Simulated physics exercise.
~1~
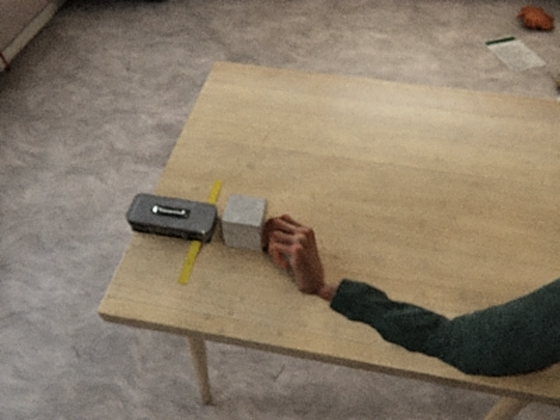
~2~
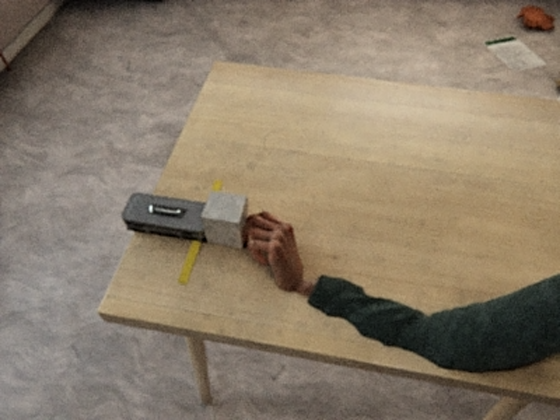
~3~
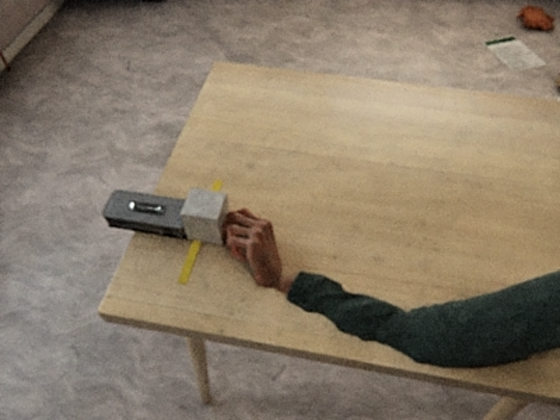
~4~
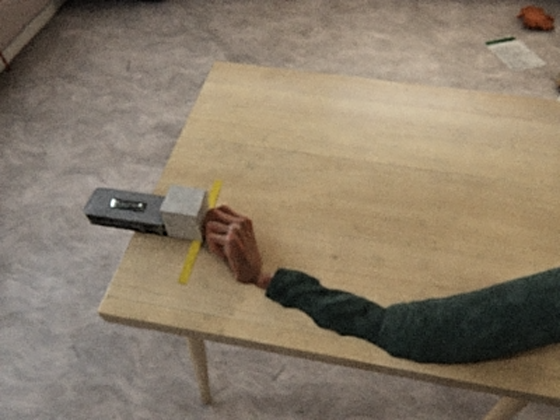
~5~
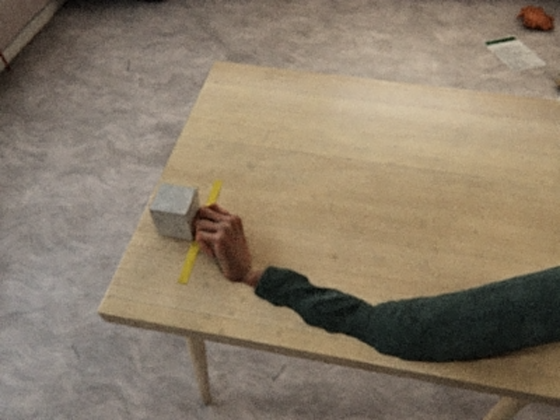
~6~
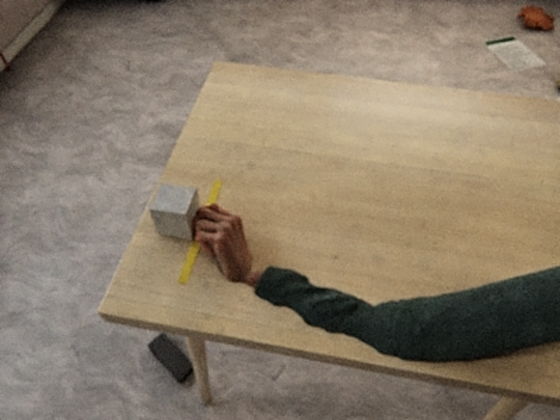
A hand in a dark green sleeve reaches in from the right over a pale wooden table, seen from above at an angle, with greyish carpet around it. Its fingers rest against a light grey block, which touches a dark grey case near the table's left edge, by a strip of yellow tape. The hand pushes the block left, and the block slides the case ahead of it across the tape until the case juts past the edge. The case then drops out of sight while the block stays upright on the table. Finally, the hand holds still at the block, and the case lies on the carpet below, near a table leg.
